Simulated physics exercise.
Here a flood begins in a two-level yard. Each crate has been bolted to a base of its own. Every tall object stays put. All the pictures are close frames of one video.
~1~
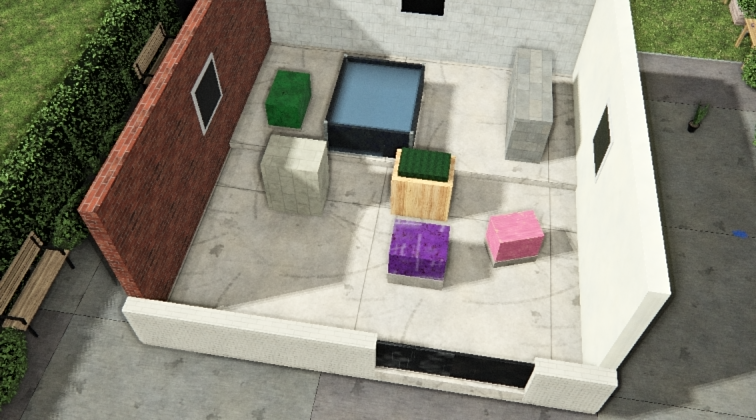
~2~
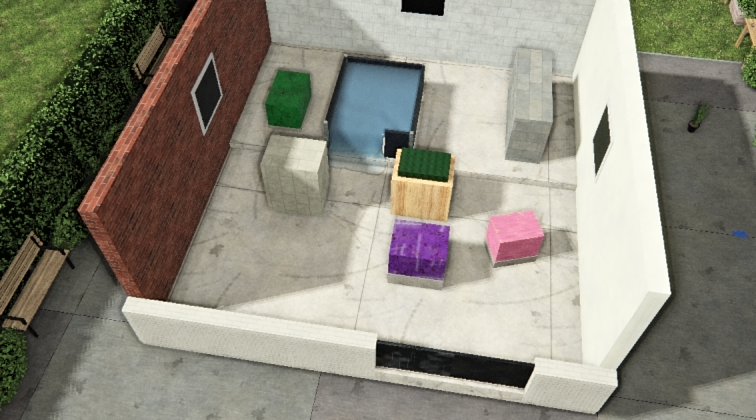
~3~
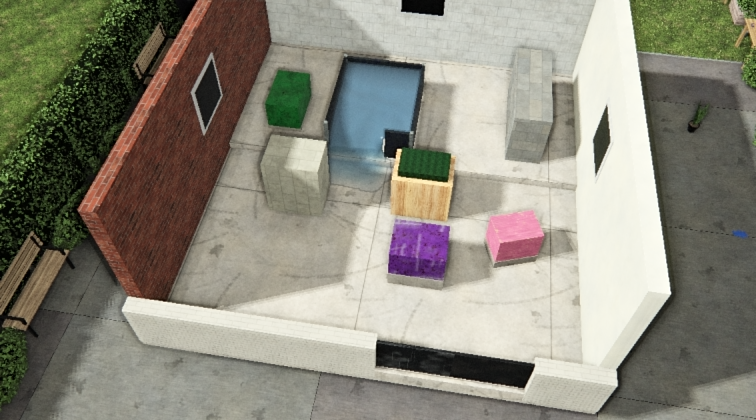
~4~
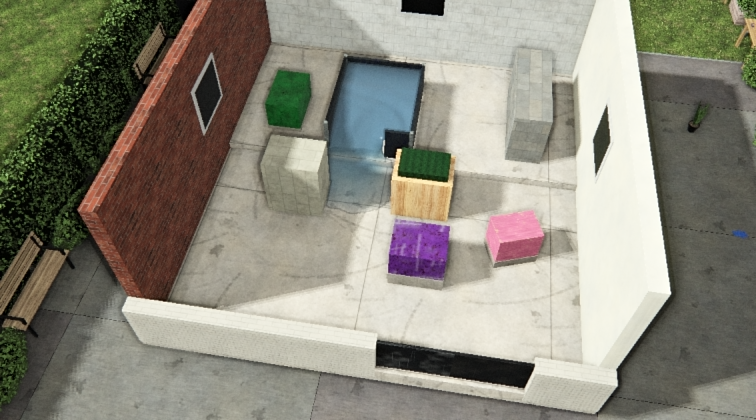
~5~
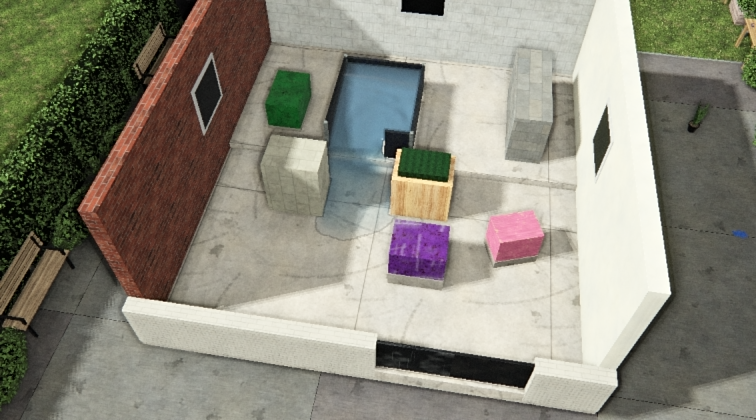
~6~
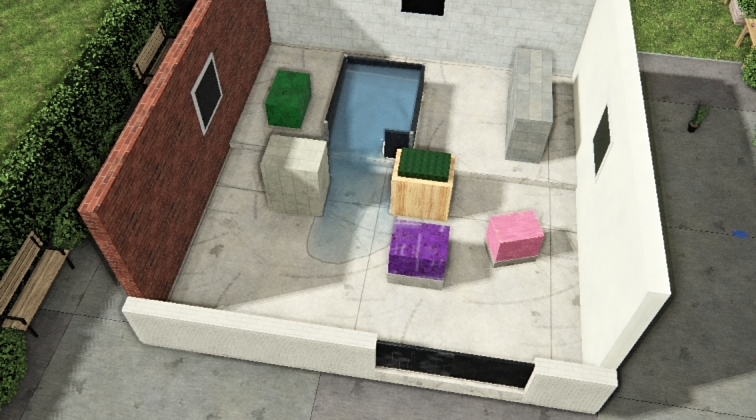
We see a walled yard with coloured blocks and an open tank of blue water; part of the tank's front opens, and water pours out, spreading forward across the pale floor between the grey and wooden blocks.
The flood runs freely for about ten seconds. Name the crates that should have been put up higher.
The purple crate will be out of the flood; the pink crate will be out of the flood; the green crate will be out of the flood.
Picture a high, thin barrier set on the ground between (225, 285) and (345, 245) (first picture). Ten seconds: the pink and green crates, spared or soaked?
The pink crate is not reached and the green crate is not reached.
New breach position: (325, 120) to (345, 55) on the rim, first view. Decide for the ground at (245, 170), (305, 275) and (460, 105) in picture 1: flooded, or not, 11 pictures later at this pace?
Those three places would be soaking, still unsoaked and still unsoaked, in that order.
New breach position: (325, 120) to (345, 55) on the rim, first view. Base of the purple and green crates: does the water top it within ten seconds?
In that case the purple one is never flooded and the green one is flooded.
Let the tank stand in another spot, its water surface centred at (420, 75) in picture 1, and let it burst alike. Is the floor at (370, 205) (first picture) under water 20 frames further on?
My call is that the spot is drenched.
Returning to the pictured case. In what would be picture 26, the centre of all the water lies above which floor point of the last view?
The centre of mass sits at about (345, 217).
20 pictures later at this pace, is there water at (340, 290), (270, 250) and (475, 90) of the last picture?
First inundated, second inundated, third spared.
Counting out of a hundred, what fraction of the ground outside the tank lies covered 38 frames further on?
Around 60 in a hundred.
A moment on, water covers 20 % of the floor; the purple crate water round its plinth, the pink crate not reached, the green crate not reached.
Next, water covers 30 % of the floor; the purple crate water round its plinth, the pink crate water round its plinth, the green crate water round its plinth.
Then, water covers 45 % of the floor; the purple crate water round its plinth, the pink crate water round its plinth, the green crate water round its plinth.
Later, water covers 60 % of the floor; the purple crate water round its plinth, the pink crate water round its plinth, the green crate water round its plinth.
In the end, water covers 60 % of the floor; the purple crate stayed above the water, the pink crate stayed above the water, the green crate stayed above the water.
